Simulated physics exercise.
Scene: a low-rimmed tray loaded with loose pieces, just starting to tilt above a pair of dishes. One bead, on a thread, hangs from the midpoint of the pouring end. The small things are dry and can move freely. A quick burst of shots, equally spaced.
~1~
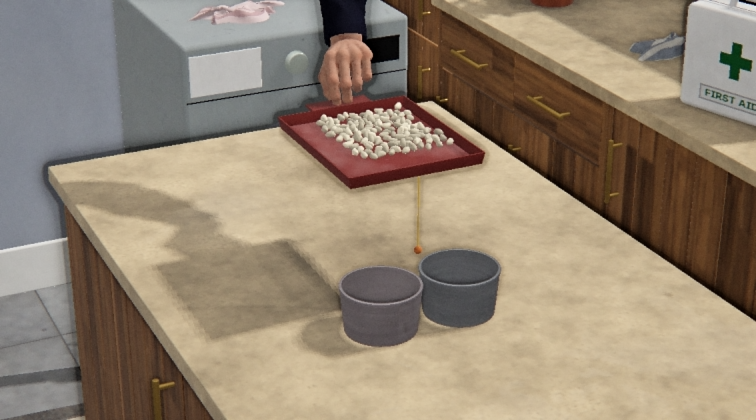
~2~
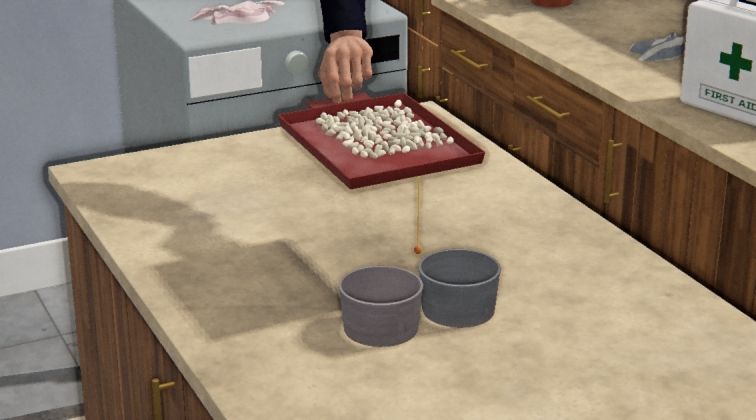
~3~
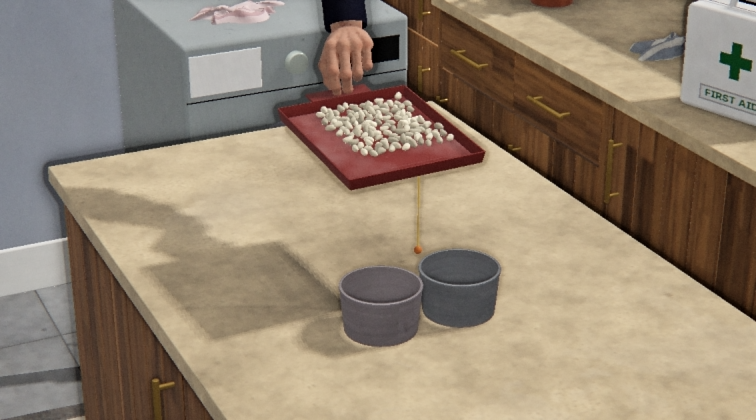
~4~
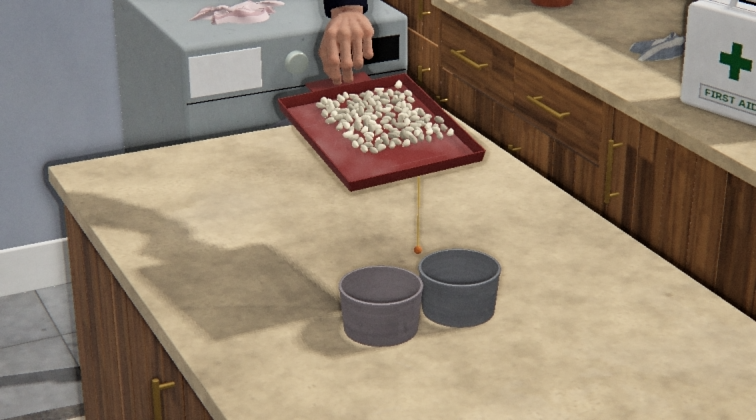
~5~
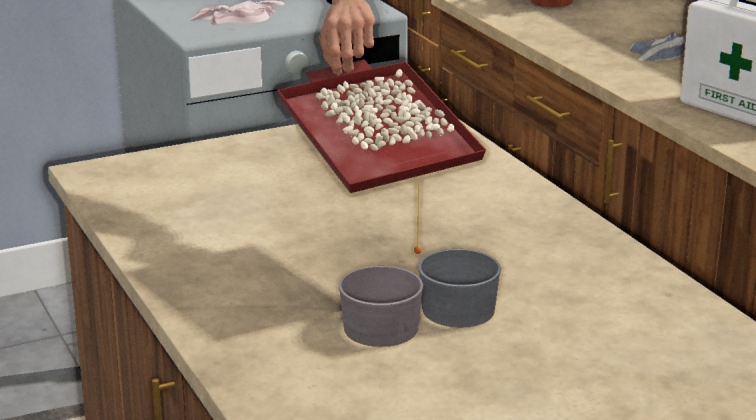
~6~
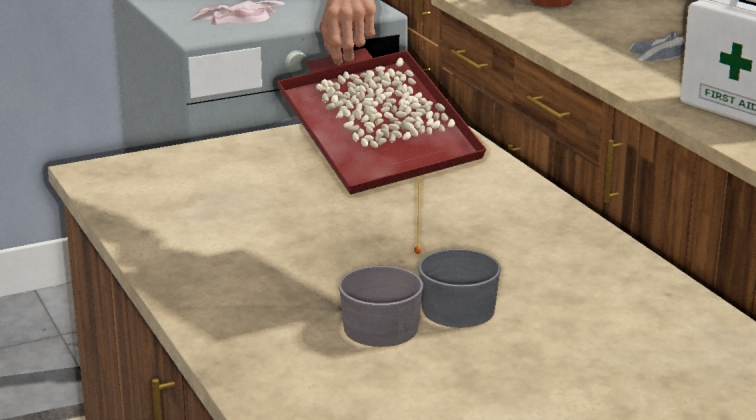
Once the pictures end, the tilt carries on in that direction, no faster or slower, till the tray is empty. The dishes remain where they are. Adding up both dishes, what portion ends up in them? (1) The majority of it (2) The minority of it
The majority of it.
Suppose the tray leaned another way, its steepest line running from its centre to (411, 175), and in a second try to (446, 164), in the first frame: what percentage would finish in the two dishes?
The first try yields 80 percent and the second 50 percent.
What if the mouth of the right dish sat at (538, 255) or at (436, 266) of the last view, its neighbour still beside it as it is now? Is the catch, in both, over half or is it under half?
The dishes end up with the lesser share in the first try and the greater share in the second.
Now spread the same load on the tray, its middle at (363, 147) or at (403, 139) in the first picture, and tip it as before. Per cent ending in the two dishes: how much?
Estimates in order: 90 percent, 80 percent.
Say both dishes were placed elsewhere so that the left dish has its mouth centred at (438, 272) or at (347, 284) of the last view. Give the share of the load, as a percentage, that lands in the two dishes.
Near 40 % and 80 %.
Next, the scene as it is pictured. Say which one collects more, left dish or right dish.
It's the left side.
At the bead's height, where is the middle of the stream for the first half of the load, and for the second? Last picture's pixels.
Earlier portion about (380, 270); later portion about (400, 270).
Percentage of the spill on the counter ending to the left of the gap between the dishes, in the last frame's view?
I'd put it at around 60 per cent.
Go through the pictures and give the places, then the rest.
In the first picture, corners of the pouring end (351, 177) and (482, 152), level; middle of the load (386, 132), white beans; left dish (399, 320); right dish (478, 301); bead on its thread (418, 250).
In the second picture, corners of the pouring end (351, 177) and (482, 152), level; middle of the load (386, 130).
In the third picture, corners of the pouring end (351, 178) and (482, 151), tipped barely, lowest at the left corner; middle of the load (386, 126).
In the fourth picture, corners of the pouring end (351, 180) and (483, 150), tipped a little, lowest at the left corner; middle of the load (387, 119).
In the fifth picture, corners of the pouring end (351, 182) and (483, 149), tipped a little, lowest at the left corner; middle of the load (387, 112).
In the sixth picture, corners of the pouring end (351, 184) and (483, 148), tipped clearly, lowest at the left corner; middle of the load (379, 101); left dish (399, 320); right dish (478, 301).
Just after the last frame, tray tipped steeply; almost all on the tray; just a few in the left dish; about a tenth in the air.
A moment on, tray tipped past a quarter turn; the larger part on the tray; about a tenth in the left dish; just a few in the right dish; just a few outside both; about a tenth in the air.
Further on, tray tipped past a quarter turn; roughly two thirds in the left dish; about a tenth in the right dish; about a tenth outside both.
When it is over, tray tipped past a quarter turn; roughly two thirds in the left dish; about a tenth in the right dish; about a tenth outside both.
